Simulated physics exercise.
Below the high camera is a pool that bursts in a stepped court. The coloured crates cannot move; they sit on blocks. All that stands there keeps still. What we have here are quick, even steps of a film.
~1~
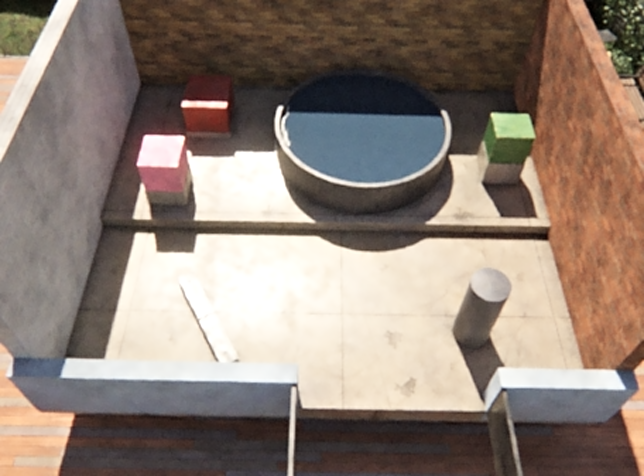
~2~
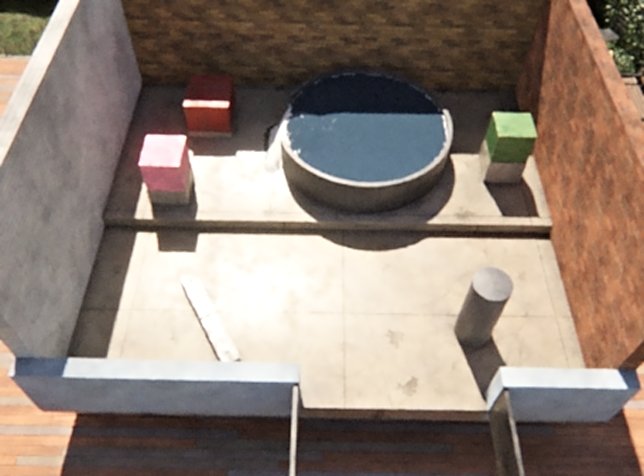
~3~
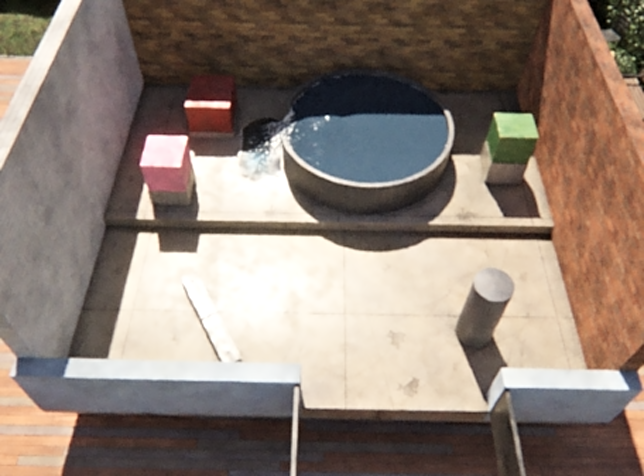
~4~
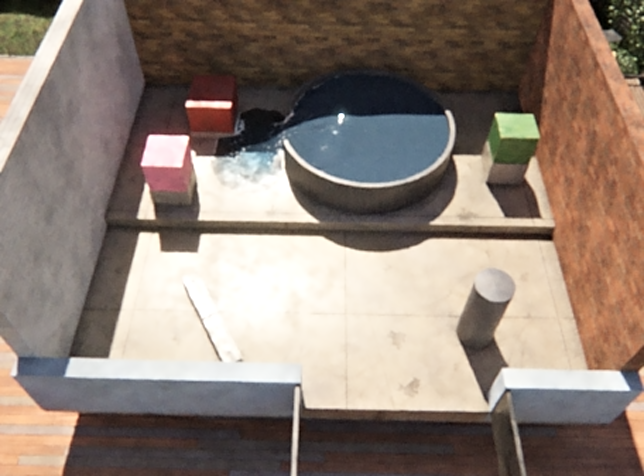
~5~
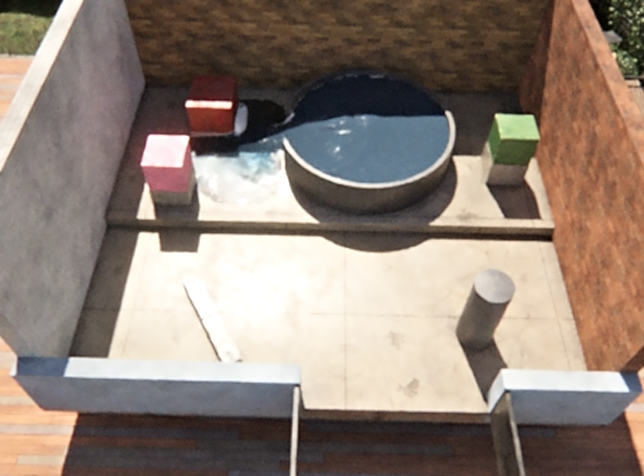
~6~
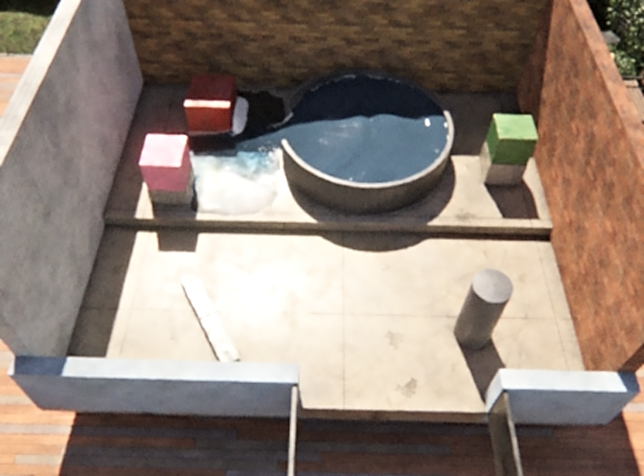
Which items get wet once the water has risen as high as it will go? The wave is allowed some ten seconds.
The red crate gets dampened by the water. The pink crate avoids any dampness from the water. The green crate avoids any dampness from the water.
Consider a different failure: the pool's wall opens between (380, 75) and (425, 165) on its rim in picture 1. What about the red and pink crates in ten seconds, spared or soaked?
As I see it, the red crate is not reached, and the pink crate is not reached.
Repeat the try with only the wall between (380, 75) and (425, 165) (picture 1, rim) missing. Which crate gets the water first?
First comes the green crate.
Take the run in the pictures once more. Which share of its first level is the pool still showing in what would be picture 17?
Around 70 percent.
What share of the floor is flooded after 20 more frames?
Near 45 in a hundred.
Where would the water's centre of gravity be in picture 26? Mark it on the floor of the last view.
I'd put it at around (290, 161).
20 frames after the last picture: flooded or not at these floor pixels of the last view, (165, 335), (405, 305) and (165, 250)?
Point one sodden, point two left clear, point three sodden.
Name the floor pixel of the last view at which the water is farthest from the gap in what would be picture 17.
I'd put it around (80, 311).
A moment on, water covers 15 % of the floor; the red crate water round its plinth, the pink crate water round its plinth, the green crate not reached.
Next, water covers 30 % of the floor; the red crate water round its plinth, the pink crate water round its plinth, the green crate not reached.
Then, water covers 45 % of the floor; the red crate water round its plinth, the pink crate water round its plinth, the green crate not reached.
Later, water covers 65 % of the floor; the red crate water round its plinth, the pink crate water round its plinth, the green crate water round its plinth.
In the end, water covers 90 % of the floor; the red crate was topped, the pink crate stayed above the water, the green crate stayed above the water.
